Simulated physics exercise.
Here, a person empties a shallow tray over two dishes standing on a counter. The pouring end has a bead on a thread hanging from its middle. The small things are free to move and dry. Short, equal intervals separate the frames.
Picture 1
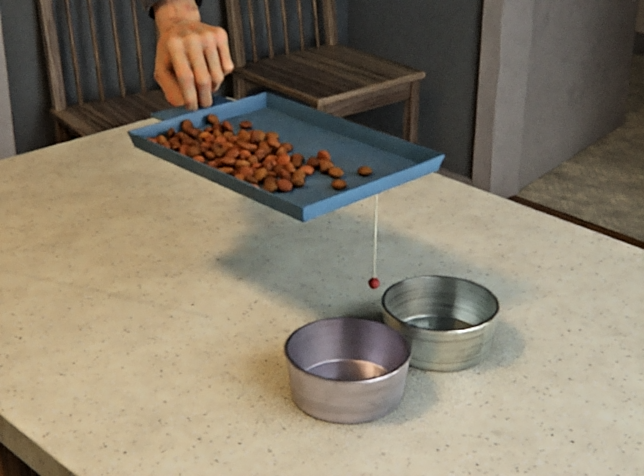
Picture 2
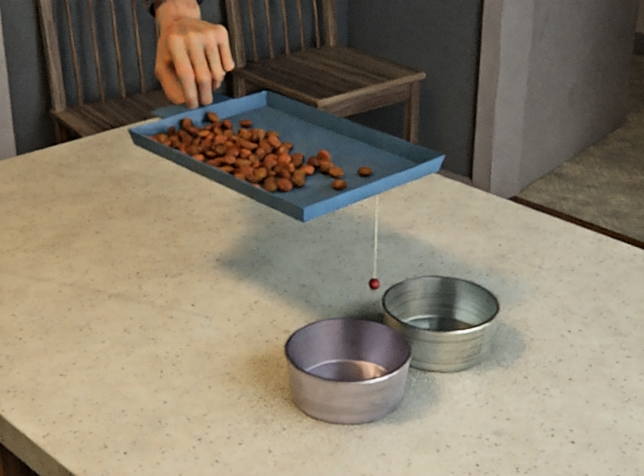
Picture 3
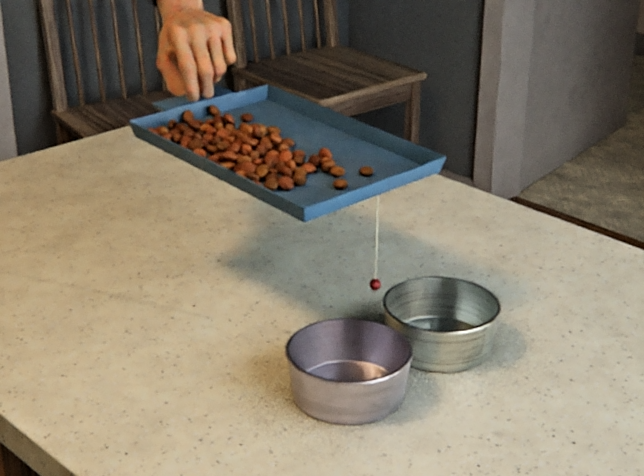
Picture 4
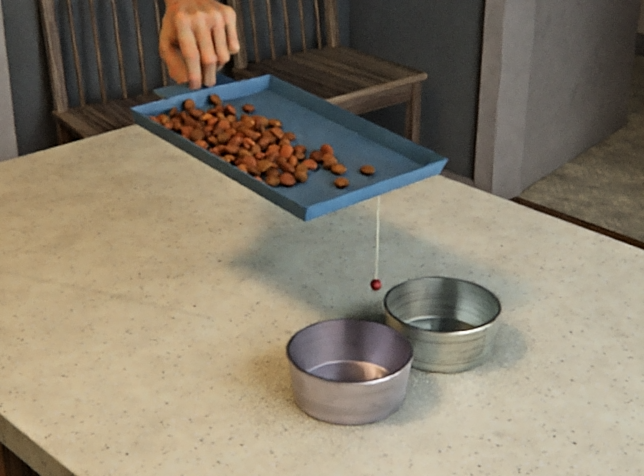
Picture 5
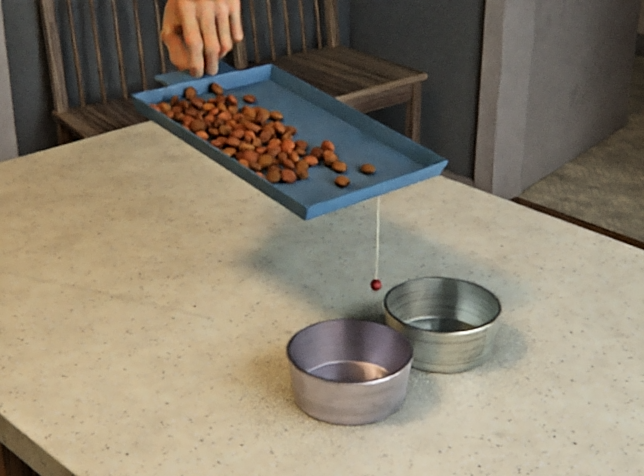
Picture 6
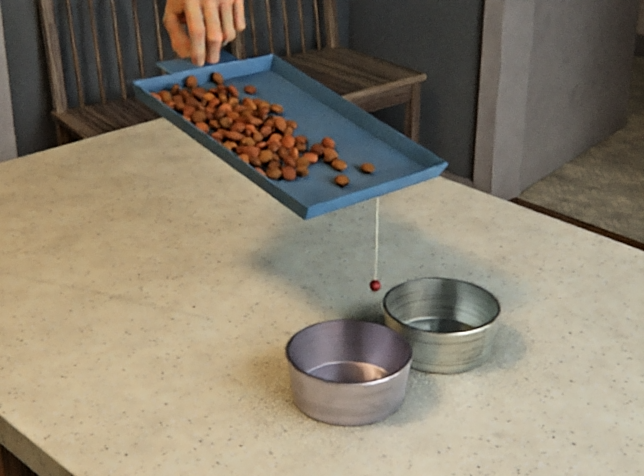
A hand gradually raised the back of a blue tray of brown kibble above two metal bowls on a counter, tilting it toward its front edge, while the pieces stayed bunched together.
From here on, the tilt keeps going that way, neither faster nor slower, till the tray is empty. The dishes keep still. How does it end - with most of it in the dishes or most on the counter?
It ends with most in the dishes.
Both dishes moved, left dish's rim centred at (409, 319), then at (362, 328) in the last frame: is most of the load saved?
One: Most of it. Two: Over half.
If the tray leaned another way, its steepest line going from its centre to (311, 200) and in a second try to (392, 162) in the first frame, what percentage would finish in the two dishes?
Lab note: Try 1 = 70 %, try 2 = 30 %.
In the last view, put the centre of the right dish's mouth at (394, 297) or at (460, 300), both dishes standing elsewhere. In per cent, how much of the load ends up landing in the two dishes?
Trial 1 around 40 percent, trial 2 around 90 percent.
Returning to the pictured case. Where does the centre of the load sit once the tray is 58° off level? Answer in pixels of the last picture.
Look close to (386, 171) in the last picture.
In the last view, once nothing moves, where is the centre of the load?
I'd mark it at roughly (442, 340).
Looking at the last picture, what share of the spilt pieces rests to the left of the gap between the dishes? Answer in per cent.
It comes to near 10 percent of the spill.
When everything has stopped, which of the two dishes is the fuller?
It turns out to be the right-positioned one.
Shortly afterwards, tray tipped steeply; the bulk on the tray; only a few in the right dish; only a few outside both; a little in the air.
Next, tray tipped right over; near a quarter on the tray; a little in the left dish; near half in the right dish; a little outside both; a little in the air.
Some moments later, tray tipped past a quarter turn; a little in the left dish; near two thirds in the right dish; near a quarter outside both.
In the end, tray tipped past a quarter turn; a little in the left dish; near two thirds in the right dish; near a quarter outside both.
